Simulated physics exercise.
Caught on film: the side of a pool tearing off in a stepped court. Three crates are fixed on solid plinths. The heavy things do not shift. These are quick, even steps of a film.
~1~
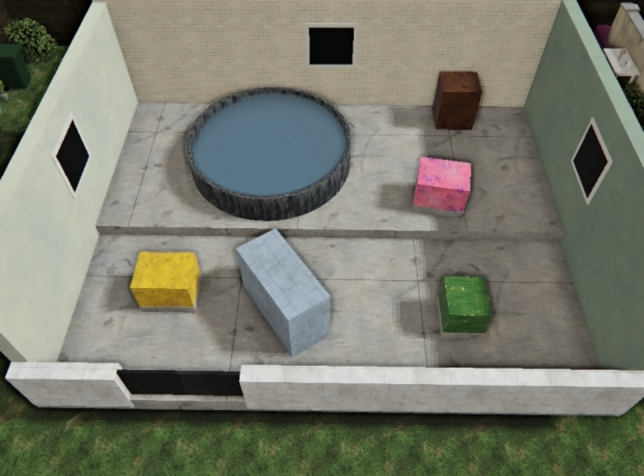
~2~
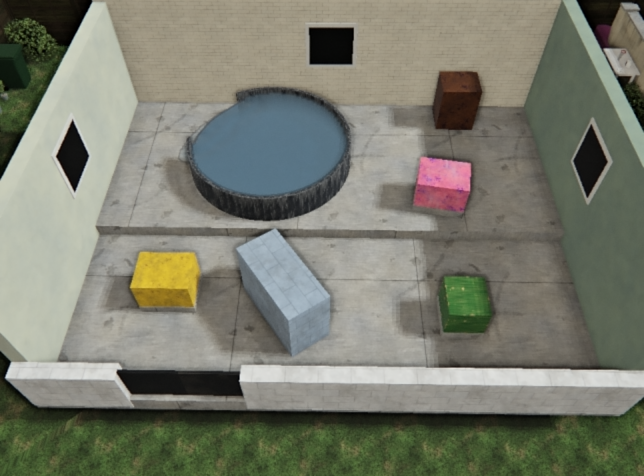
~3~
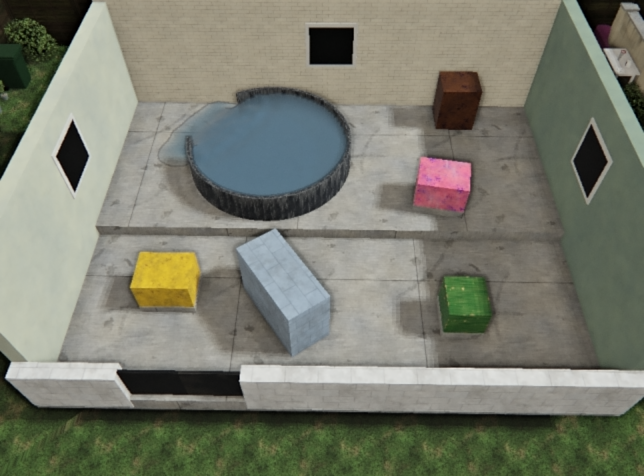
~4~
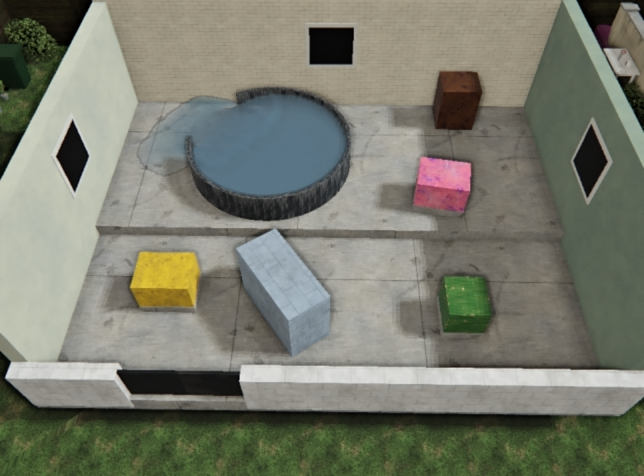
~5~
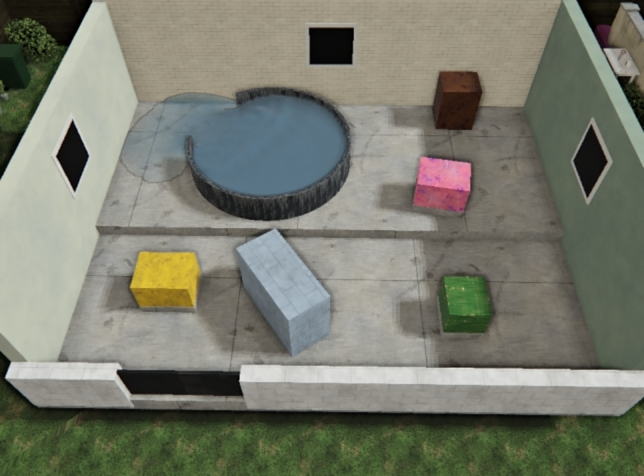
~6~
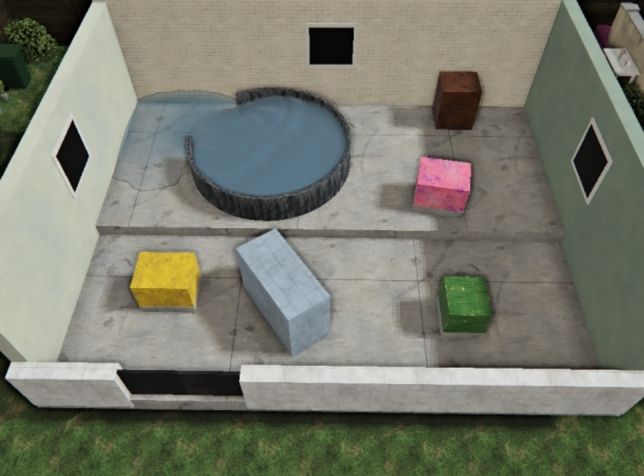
A large round pool of blue water stands at the back left of a walled, stepped concrete court, seen from high above by a still camera. Pink and dark brown blocks sit to its right on the upper level, with yellow, grey-blue and green ones below. The pool's left side opens, and water pours out, spreading left across the paving while the blocks stay still.
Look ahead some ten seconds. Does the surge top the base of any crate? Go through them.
The green crate stays dry; the pink crate stays dry; the yellow crate gets wet.
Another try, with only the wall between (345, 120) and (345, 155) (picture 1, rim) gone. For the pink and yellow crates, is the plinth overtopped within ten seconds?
One by one: Pink crate takes water, yellow crate remains dry.
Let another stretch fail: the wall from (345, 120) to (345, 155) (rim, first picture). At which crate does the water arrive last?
It is the one in yellow.
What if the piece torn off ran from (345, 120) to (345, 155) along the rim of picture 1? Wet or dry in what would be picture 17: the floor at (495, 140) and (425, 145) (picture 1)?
One after the other: Flooded, wet.
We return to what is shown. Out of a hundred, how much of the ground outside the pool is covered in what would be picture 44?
Close to 60 %.
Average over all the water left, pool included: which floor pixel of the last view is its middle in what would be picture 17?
I would point to (232, 150).
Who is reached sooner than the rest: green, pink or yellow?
That is the yellow-painted one.
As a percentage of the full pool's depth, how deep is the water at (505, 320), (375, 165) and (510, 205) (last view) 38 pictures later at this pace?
About 0, 0 and 0 per cent.
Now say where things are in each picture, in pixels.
In the first frame, the round tank at (269, 141) is whole and still.
In the second frame, the front is at (186, 160), out from the gap at (210, 129).
In the third frame, the front is at (163, 156), out from the gap at (210, 130).
In the fourth frame, water pours out at (211, 130) and has run to (144, 158).
In the fifth frame, water pours out at (211, 130) and has run to (123, 147).
In the sixth frame, water pours out at (210, 130) and has run to (115, 170).
A moment on, water covers 10 % of the floor; the green crate not reached, the pink crate not reached, the yellow crate not reached.
Next, water covers 15 % of the floor; the green crate not reached, the pink crate not reached, the yellow crate not reached.
Then, water covers 35 % of the floor; the green crate not reached, the pink crate not reached, the yellow crate water round its plinth.
Later, water covers 60 % of the floor; the green crate not reached, the pink crate water round its plinth, the yellow crate water round its plinth.
In the end, water covers 85 % of the floor; the green crate stayed above the water, the pink crate stayed above the water, the yellow crate was topped.
